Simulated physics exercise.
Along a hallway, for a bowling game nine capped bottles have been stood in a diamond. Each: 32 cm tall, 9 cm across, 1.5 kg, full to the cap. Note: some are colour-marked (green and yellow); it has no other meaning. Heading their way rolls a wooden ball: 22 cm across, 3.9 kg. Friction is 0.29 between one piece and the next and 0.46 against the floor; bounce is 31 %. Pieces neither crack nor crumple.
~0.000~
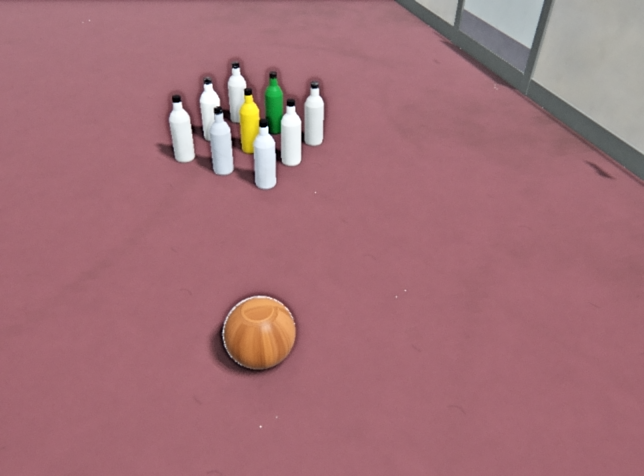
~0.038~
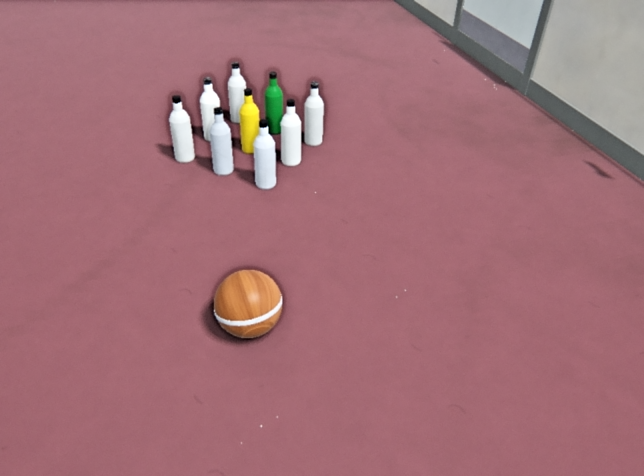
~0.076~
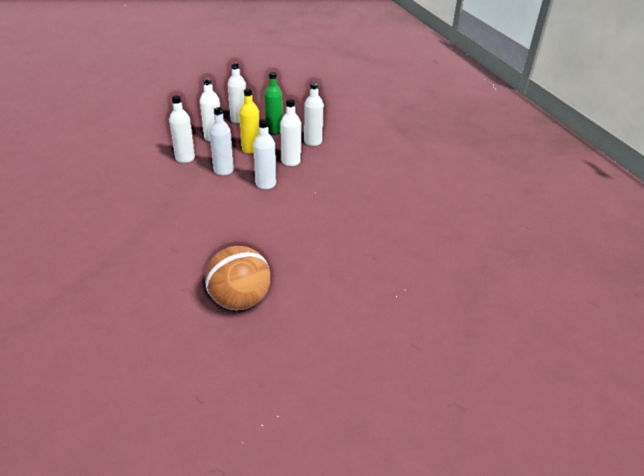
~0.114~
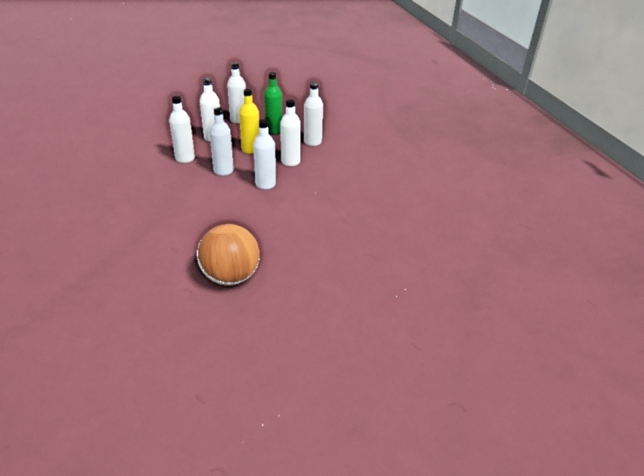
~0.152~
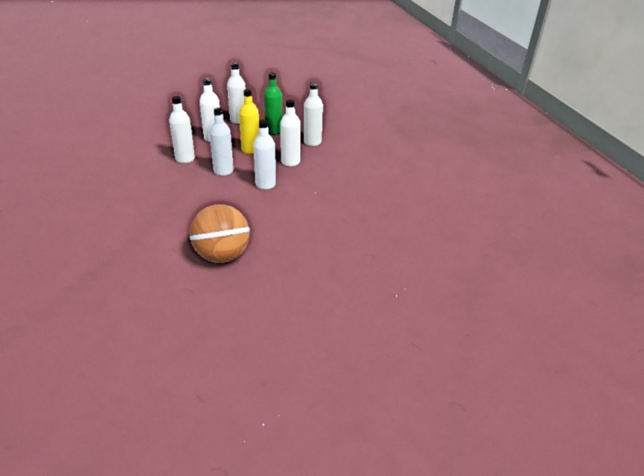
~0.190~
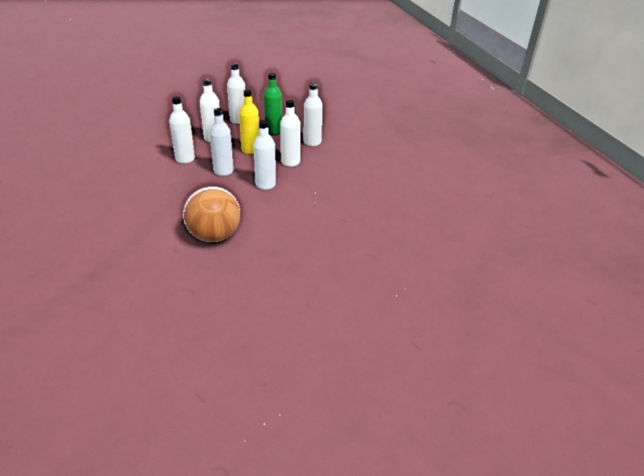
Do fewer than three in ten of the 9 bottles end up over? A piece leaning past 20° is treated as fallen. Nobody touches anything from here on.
Yes, less than three tenths go over.
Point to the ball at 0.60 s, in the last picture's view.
Roughly at (161, 105).
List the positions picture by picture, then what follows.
In the first picture (we follow the side turned to the camera; the camera moves round a little), ball (260, 332) 95 cm before the front row; green bottle (269, 106); yellow bottle (255, 124); no piece has moved.
Ball (248, 304) 82 cm before the front row; green bottle (269, 106), in the second picture.
Ball (238, 278) 69 cm before the front row; yellow bottle (255, 124), in the third picture.
Ball (229, 255) 56 cm before the front row; green bottle (269, 106), in the fourth picture.
Ball (220, 233) 44 cm before the front row; green bottle (268, 107), in the fifth picture.
Ball (212, 215) 31 cm before the front row; green bottle (268, 107); yellow bottle (254, 125); no piece has moved, in the sixth picture.
Around 0.42 s, ball still moving; none of the 9 bottles over, 1 disturbed.
Around 0.60 s, ball still moving; 1 of the 9 bottles over.
Finally (1.4 s), ball rolling away; 1 of the 9 bottles over; yellow bottle unmoved; green bottle unmoved. That is 11 per cent. Seen by the last camera, middles, yellow bottle near (249, 122), green bottle near (273, 104).
